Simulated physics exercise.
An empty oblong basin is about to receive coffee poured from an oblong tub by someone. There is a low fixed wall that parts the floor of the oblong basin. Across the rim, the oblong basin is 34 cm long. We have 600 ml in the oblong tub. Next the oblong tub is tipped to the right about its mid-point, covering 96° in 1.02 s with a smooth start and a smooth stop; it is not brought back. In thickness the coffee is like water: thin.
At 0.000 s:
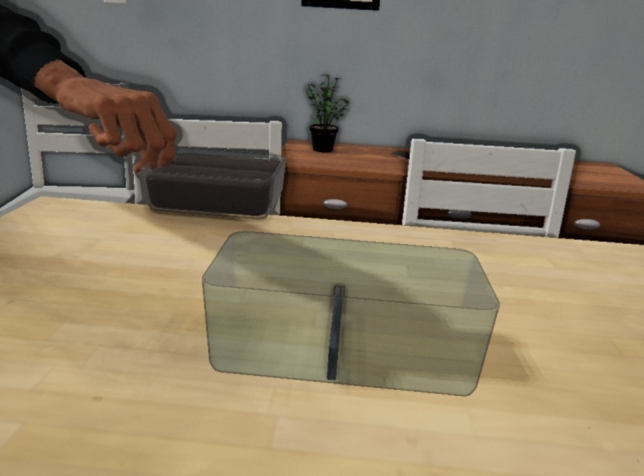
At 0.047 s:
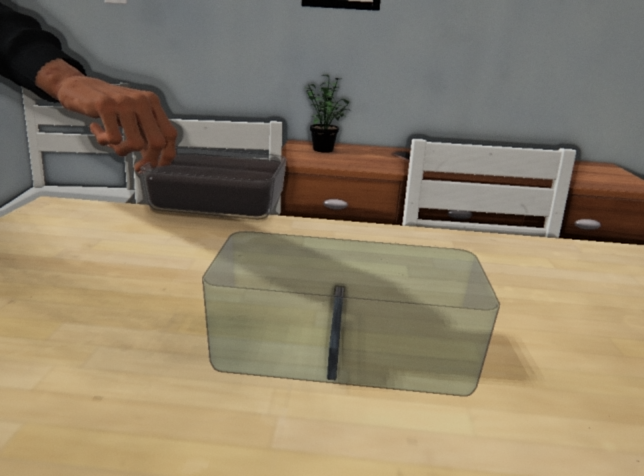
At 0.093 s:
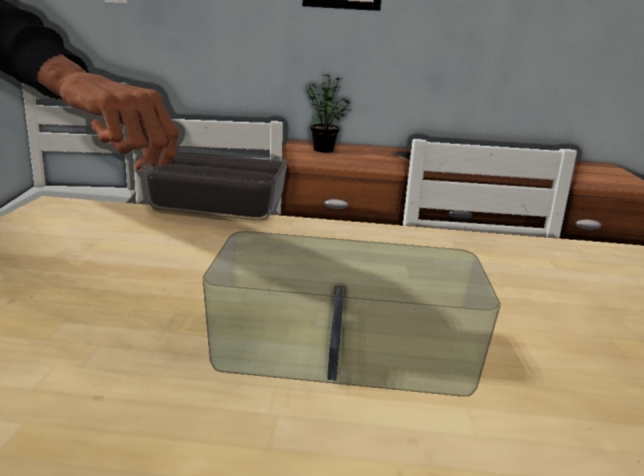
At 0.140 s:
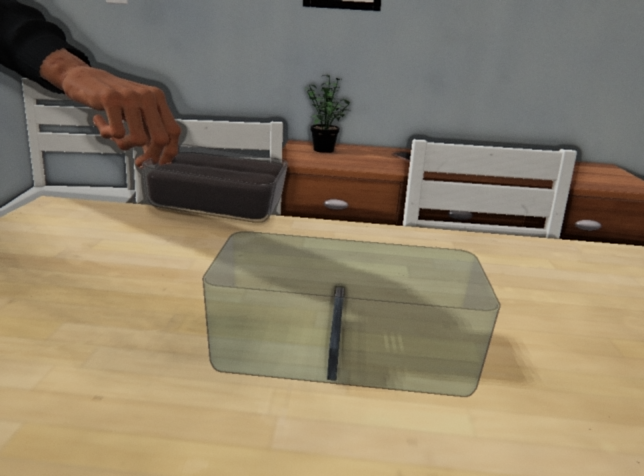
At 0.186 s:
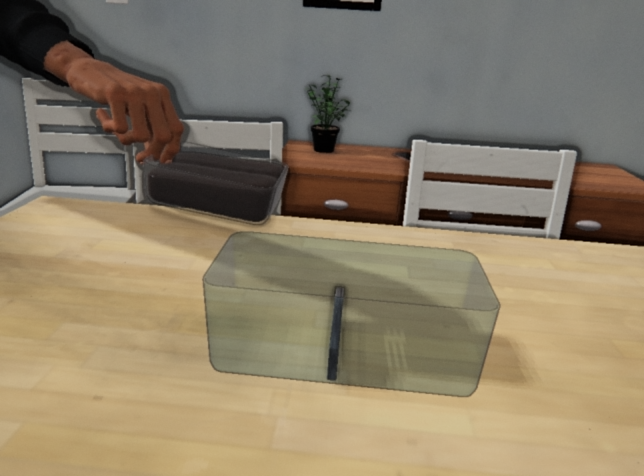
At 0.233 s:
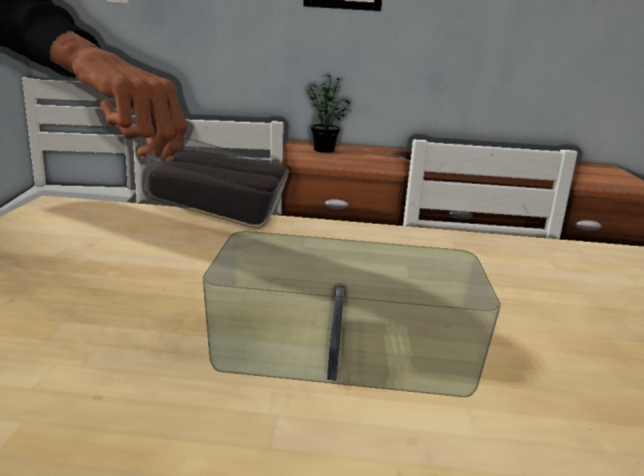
At a wooden table, a hand slowly tilts a dark tub beyond a clear, empty basin.
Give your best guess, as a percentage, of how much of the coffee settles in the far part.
I would say 13 per cent of it settles there.
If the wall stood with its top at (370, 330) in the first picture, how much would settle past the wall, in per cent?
Roughly 10 %.
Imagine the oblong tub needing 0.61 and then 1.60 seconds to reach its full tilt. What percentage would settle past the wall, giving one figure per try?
Near 5 in a hundred on the first go and near 15 in a hundred on the second.
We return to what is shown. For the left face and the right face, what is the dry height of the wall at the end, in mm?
Roughly 28 mm on the left side and roughly 48 mm on the right.
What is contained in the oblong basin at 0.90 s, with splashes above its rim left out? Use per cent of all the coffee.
92 per cent or thereabouts.
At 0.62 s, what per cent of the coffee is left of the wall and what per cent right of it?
I'd say some 36 in a hundred on the left and 4 on the right.
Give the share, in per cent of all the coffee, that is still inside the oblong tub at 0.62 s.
24 %.
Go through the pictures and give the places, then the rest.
In the first frame, tilt 0°; pouring edge (279, 169); surface from (162, 164) to (278, 173); the oblong basin's rim runs from (218, 256) to (486, 279); the wall's top is at (337, 315).
In the second frame, tilt 1°; pouring edge (280, 170); surface from (162, 164) to (278, 173).
In the third frame, tilt 2°; pouring edge (281, 171); surface from (163, 163) to (279, 173).
In the fourth frame, tilt 4°; pouring edge (281, 174); surface from (164, 162) to (280, 175).
In the fifth frame, tilt 8°; pouring edge (282, 178); surface from (164, 162) to (280, 176).
In the sixth frame, tilt 12°; pouring edge (282, 182); surface from (165, 161) to (282, 177); 1 per cent is over the edge.
After 0.62 s the tilt is 64° and 23 per cent is still to pour, 36 is left of the wall and 4 right of it.
After 0.90 s the tilt is 93° and 5 per cent is still to pour, 80 is left of the wall and 12 right of it.
After 1.20 s the tilt is 96° and 0 per cent is still to pour, 85 is left of the wall and 13 right of it.
After 1.52 s the tilt is 96° and 0 per cent is still to pour, 86 is left of the wall and 13 right of it.
In the end 86 per cent lies left of the wall, 13 right of it and 1 outside.
